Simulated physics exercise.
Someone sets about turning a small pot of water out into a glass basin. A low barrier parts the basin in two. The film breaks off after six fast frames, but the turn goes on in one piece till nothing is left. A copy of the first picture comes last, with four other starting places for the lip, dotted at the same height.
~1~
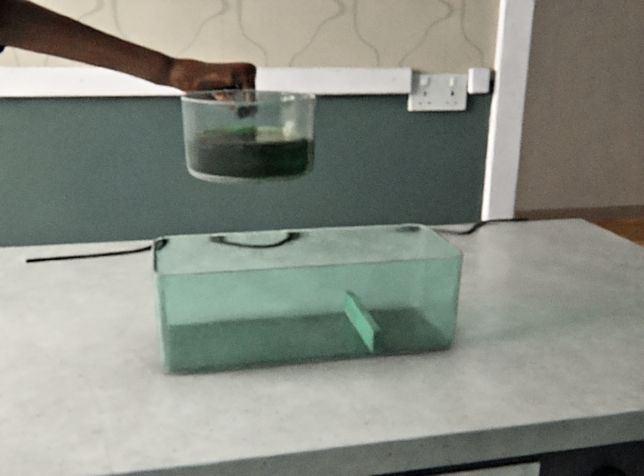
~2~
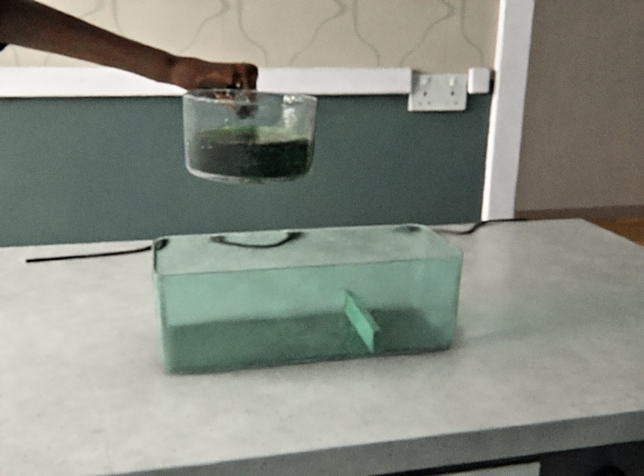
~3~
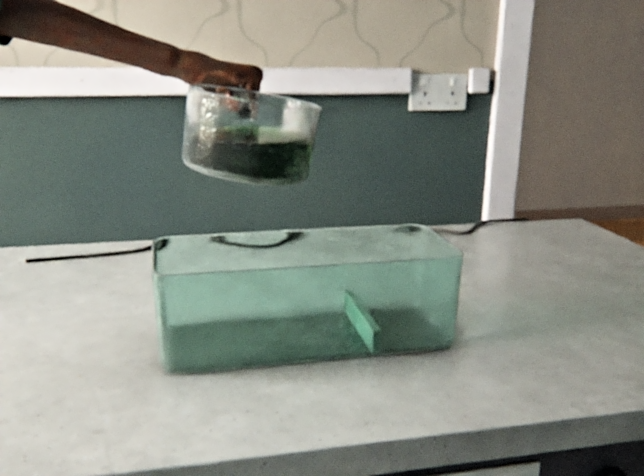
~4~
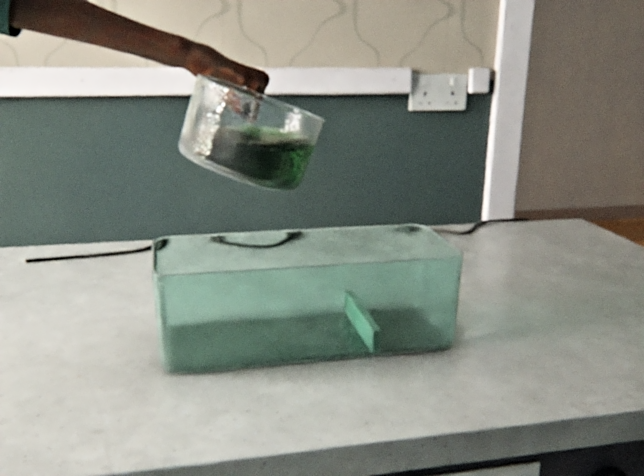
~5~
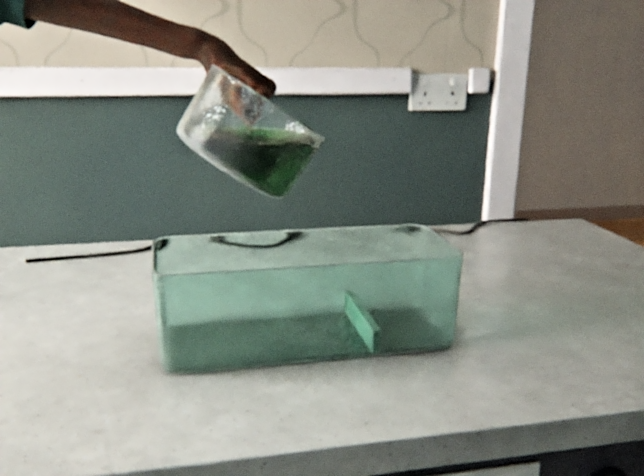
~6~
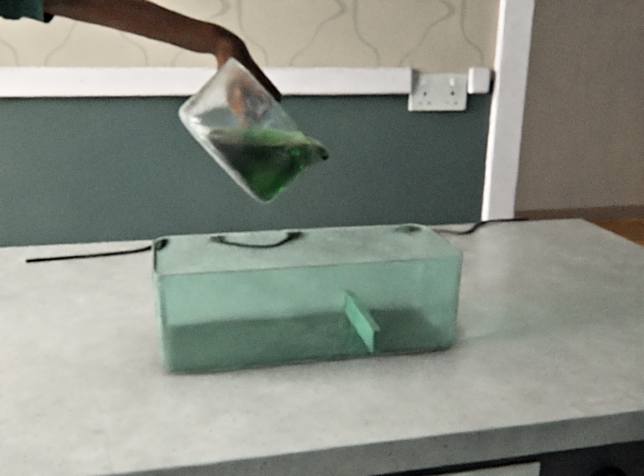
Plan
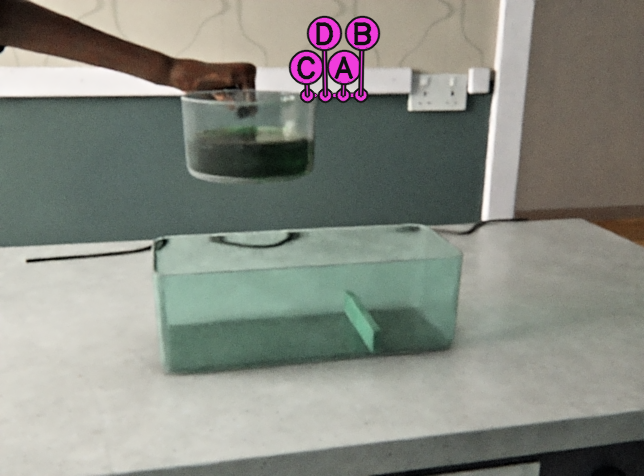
The clip opens on a hand holding a clear glass pot of dark green water upright above a greenish glass basin with a low barrier inside. The hand tips the pot steadily to the right, and the water shifts toward the lowered lip until a little reaches over its edge.
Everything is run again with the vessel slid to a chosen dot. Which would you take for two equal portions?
Take D.
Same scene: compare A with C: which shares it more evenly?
A.
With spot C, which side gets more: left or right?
The left one.
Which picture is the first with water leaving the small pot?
Picture 6.
In magenta, A at (343, 95); B at (360, 95); C at (307, 95); D at (325, 95).
If A is chosen, about 35 % ends left of the wall and 65 % right of it.
If B is chosen, about 35 % ends left of the wall and 64 % right of it.
If C is chosen, about 74 % ends left of the wall and 25 % right of it.
If D is chosen, about 52 % ends left of the wall and 48 % right of it.
